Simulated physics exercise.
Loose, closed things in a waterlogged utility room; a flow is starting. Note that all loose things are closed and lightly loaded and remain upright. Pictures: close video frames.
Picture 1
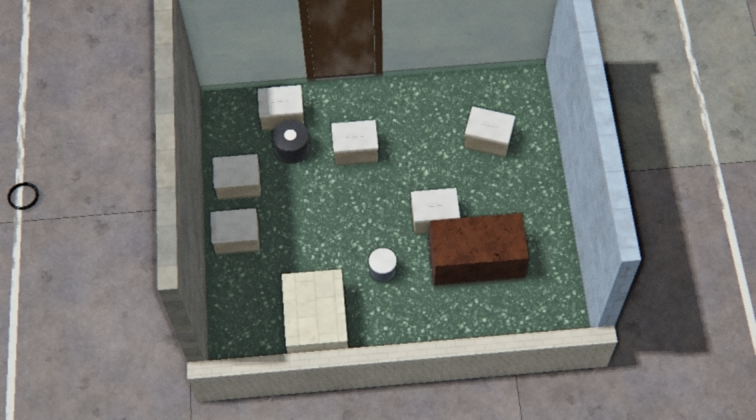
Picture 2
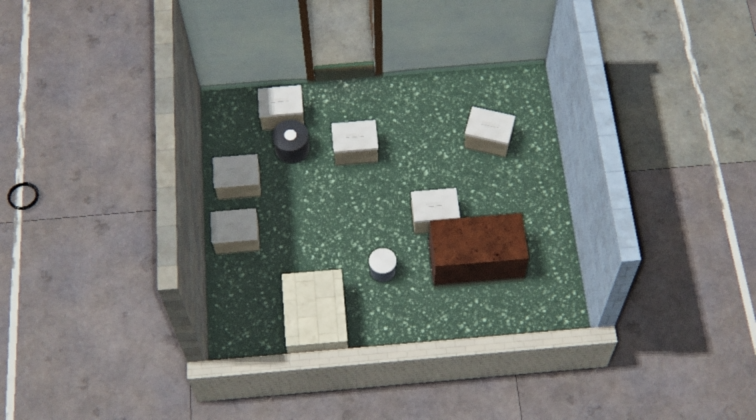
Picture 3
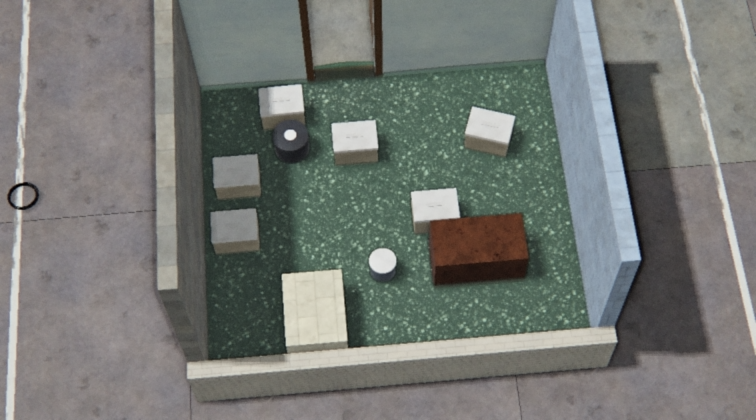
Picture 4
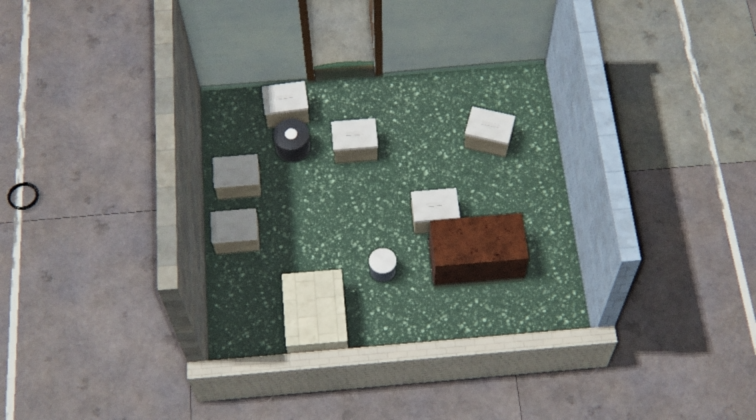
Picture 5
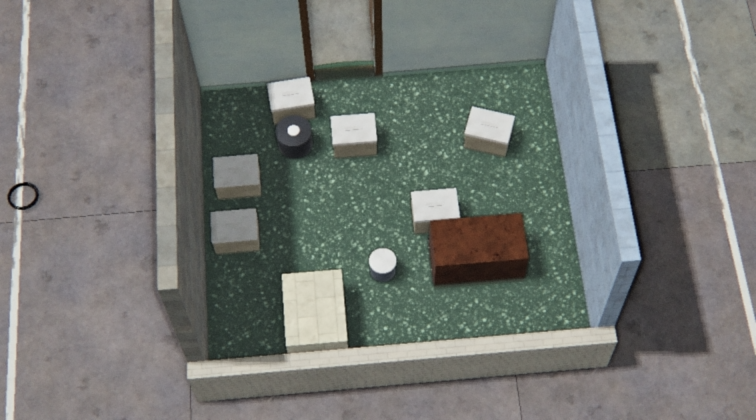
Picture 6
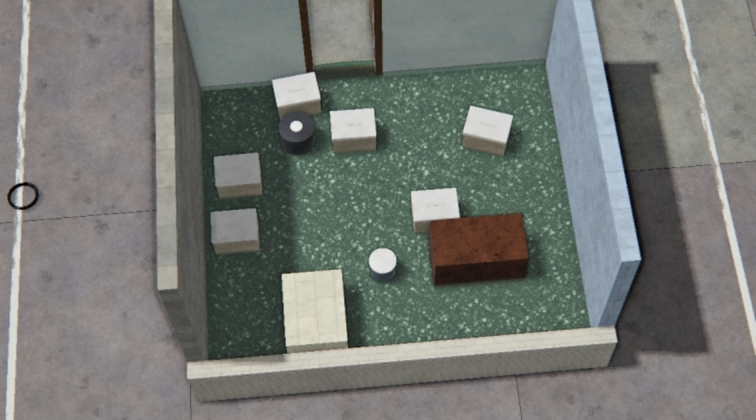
The brown door opens, then a white block and a dark cylinder nearby shift slightly right.
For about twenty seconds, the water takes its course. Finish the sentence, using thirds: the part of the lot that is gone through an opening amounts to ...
The part of the lot that is gone through an opening amounts to one to two thirds.
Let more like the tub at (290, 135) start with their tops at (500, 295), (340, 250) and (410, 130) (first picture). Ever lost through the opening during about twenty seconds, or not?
Note - in order: Retained / retained / out of the scene.
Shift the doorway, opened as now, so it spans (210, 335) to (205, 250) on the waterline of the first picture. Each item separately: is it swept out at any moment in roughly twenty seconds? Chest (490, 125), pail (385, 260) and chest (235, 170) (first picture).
Retained - lost - lost.
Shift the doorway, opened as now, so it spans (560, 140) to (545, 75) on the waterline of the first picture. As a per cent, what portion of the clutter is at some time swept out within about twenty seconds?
About 40 percent.
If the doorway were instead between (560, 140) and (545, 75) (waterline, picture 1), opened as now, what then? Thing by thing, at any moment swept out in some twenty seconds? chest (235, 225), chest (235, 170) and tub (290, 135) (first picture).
Outcome by item: Retained / retained / retained.
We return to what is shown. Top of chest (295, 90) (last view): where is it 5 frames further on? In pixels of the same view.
My guess is roughly (329, 65).
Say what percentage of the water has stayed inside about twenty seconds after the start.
I'd say close to 62 percent.
A moment on, 0 of 8 are out; 8 afloat.
Next, 3 of 8 are out; 5 afloat.
Later, 3 of 8 are out; 5 afloat.
In the end, 4 of 8 are out; 4 afloat.
